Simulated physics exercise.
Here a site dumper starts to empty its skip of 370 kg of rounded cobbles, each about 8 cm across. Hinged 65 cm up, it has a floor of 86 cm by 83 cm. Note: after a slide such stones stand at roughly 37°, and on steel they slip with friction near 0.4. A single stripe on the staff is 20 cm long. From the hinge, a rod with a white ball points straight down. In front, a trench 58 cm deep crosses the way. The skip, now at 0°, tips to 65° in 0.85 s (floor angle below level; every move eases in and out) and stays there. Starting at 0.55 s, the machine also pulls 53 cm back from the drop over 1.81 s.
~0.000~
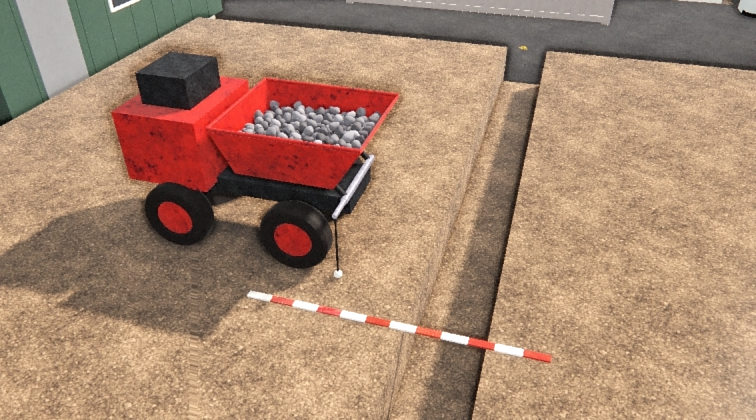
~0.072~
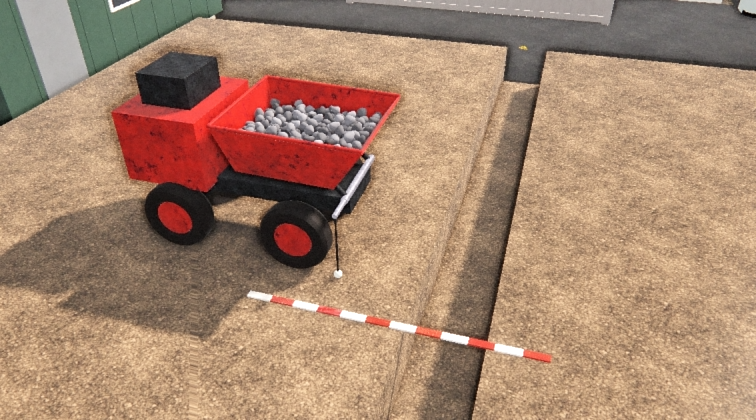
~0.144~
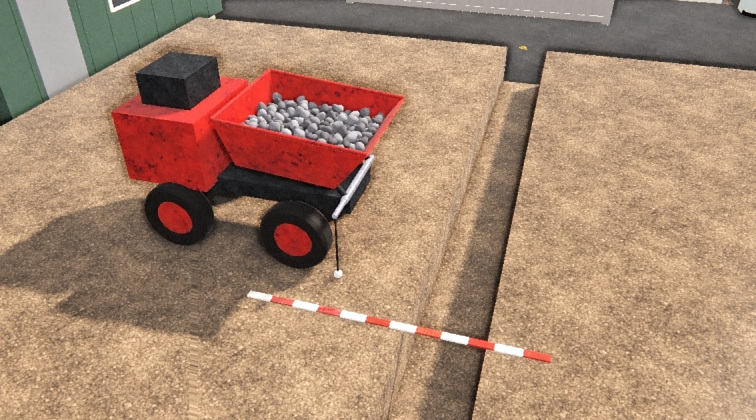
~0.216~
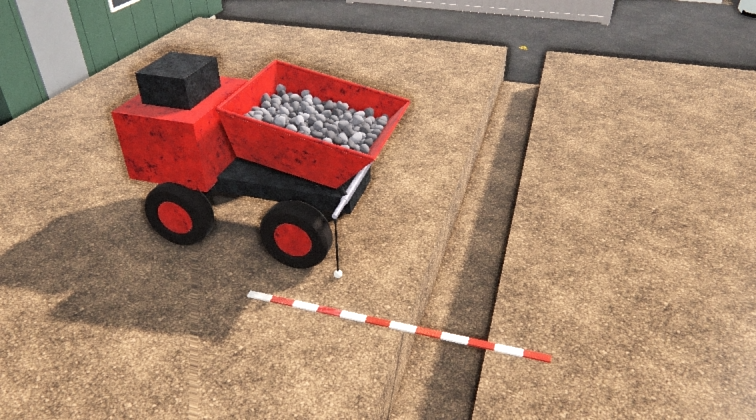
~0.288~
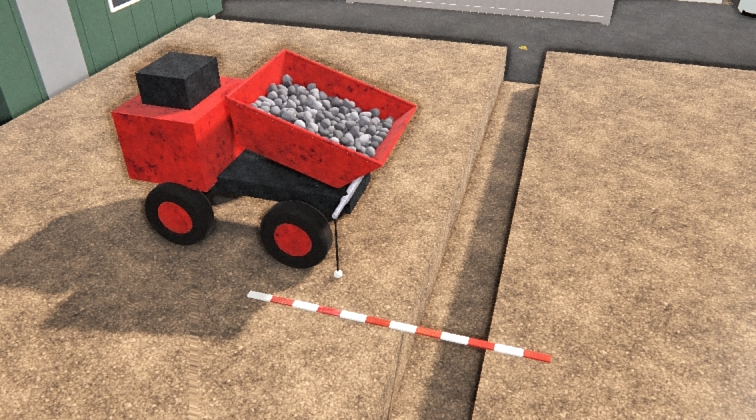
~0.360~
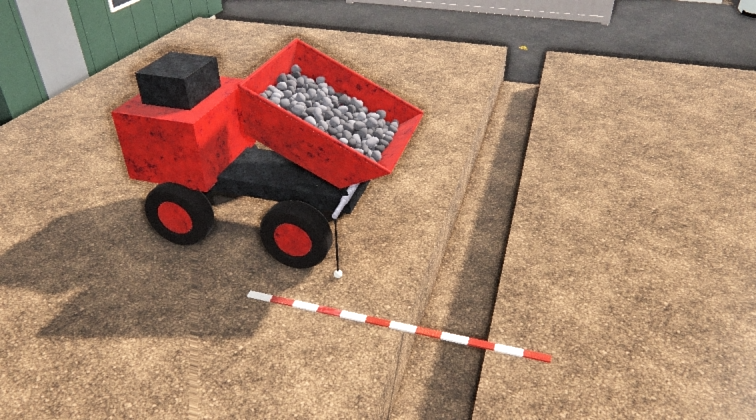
On sandy ground beside a narrow trench, a red site dumper steadily raising and tilting its skip of grey cobbles rightward.
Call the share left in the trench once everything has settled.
Roughly 55 per cent.
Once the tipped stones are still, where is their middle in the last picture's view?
I'd point to around (455, 299).
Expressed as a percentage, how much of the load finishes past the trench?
Some 0 per cent of the load.
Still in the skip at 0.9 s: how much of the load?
95%, roughly.
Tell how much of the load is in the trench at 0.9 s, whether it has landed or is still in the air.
By then, around 5 percent.
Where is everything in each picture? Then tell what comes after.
The first frame shows lip at (361, 152), floor tilted 0°, highest stones at (333, 120).
In the second frame, the skip is at 1°, its lip at (362, 153); the top of the load is at (328, 120); the stones move at 0.3 m/s on average.
The third frame shows lip at (367, 155), floor tilted 5°, highest stones at (293, 113); the stones move at 0.6 m/s on average.
In the fourth frame, the skip is at 10°, its lip at (374, 159); the top of the load is at (287, 102); the stones move at 0.9 m/s on average.
In the fifth frame, the skip is at 17°, its lip at (382, 165); the top of the load is at (281, 90); the stones move at 1.0 m/s on average.
The sixth frame shows lip at (390, 173), floor tilted 25°, highest stones at (290, 80); the stones move at 1.2 m/s on average.
After 0.6 s the floor is at 55°; 100 % in the skip; the foremost stones are at (402, 170).
After 0.9 s the floor is at 65°; 95 % in the skip, 2 % short of the trench, 3 % in the trench; the foremost stones are at (443, 209).
After 2.8 s the floor is at 65°; 24 % in the skip, 19 % short of the trench, 55 % in the trench, 2 % past the trench; the foremost stones are at (605, 279).
After 5.3 s the floor is at 65°; 18 % in the skip, 25 % short of the trench, 55 % in the trench, 2 % past the trench; the foremost stones are at (605, 279).
